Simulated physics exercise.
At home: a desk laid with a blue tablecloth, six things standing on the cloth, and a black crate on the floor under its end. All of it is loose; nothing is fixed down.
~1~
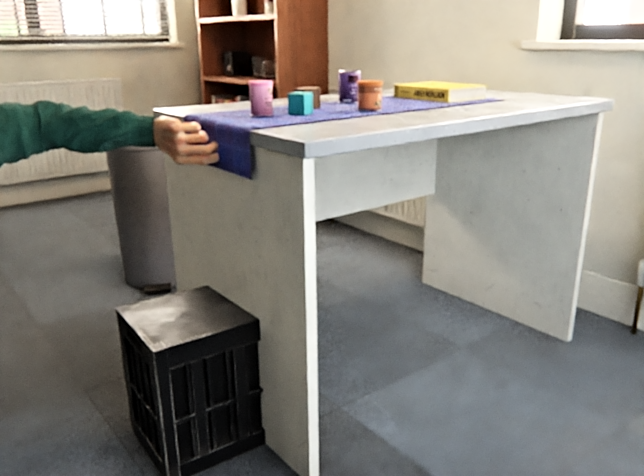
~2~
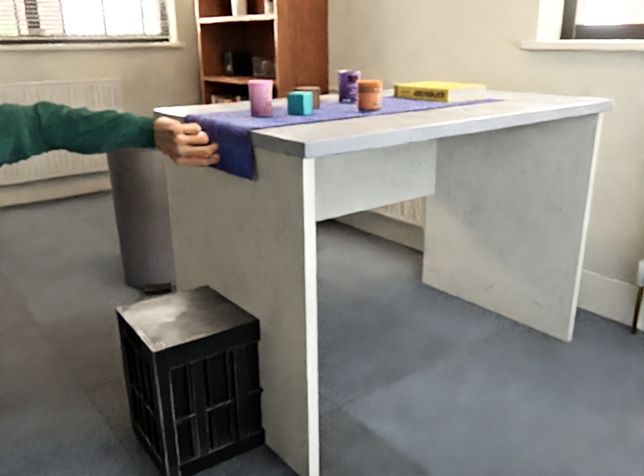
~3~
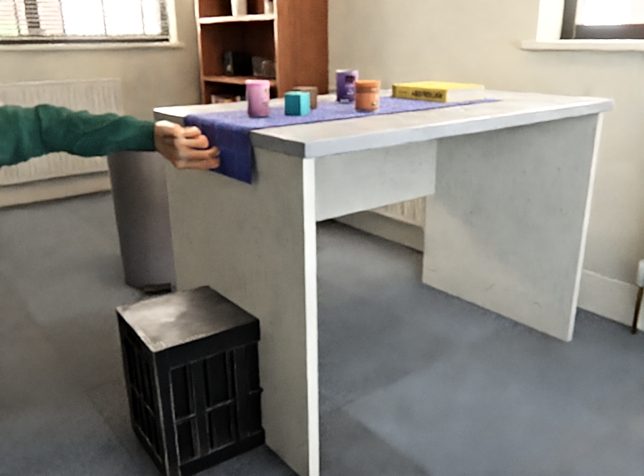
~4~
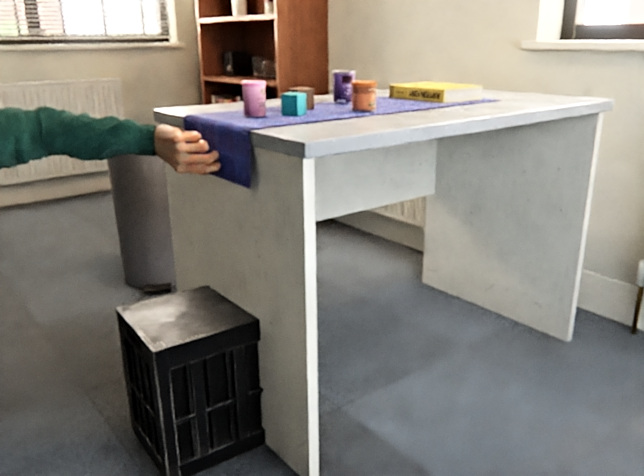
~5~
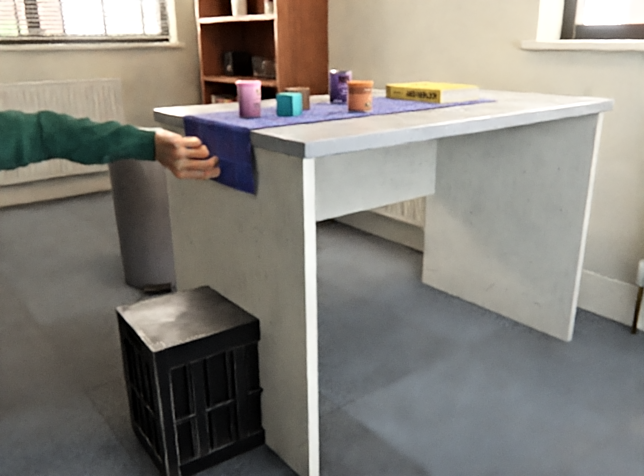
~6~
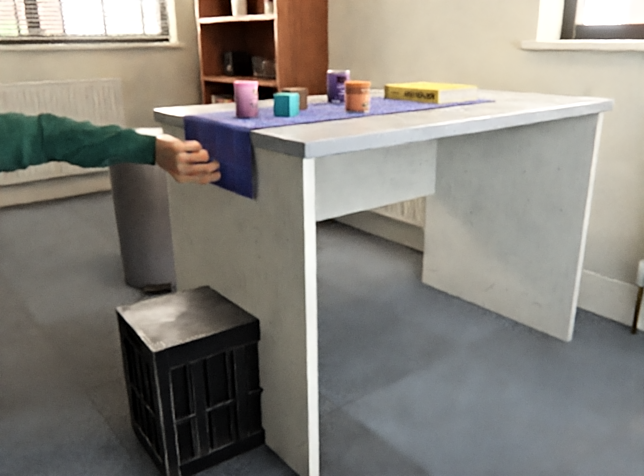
A hand slowly pulls a blue cloth left over a desk's edge, carrying small items along.
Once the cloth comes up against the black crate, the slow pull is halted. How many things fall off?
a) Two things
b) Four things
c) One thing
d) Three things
Three things.
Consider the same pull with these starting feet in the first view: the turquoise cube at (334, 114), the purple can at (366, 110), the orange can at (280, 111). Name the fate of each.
Here's how it goes: The turquoise cube ends up down, the purple can makes it through, and the orange can ends up down.
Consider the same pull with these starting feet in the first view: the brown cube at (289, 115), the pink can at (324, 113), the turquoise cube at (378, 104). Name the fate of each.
Here's the result: The brown cube leaves the top, the pink can leaves the top and the turquoise cube remains in place.
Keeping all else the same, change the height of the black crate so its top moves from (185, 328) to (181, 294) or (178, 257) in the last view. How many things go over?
Over the edge: 2, then 1.
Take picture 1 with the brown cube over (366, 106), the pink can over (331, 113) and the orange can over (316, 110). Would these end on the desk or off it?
Brown cube - stays aboard, pink can - leaves the top, orange can - leaves the top.
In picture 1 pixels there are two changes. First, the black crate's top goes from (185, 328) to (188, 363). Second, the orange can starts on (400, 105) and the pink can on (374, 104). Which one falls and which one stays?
The orange can survives; the pink can stays on.
Soon after, hem near (219, 236); pink can gone.
Then, hem on the crate; pink can, turquoise cube and brown cube gone.
At rest, hem on the crate; pink can, turquoise cube and brown cube gone. The answer is three.
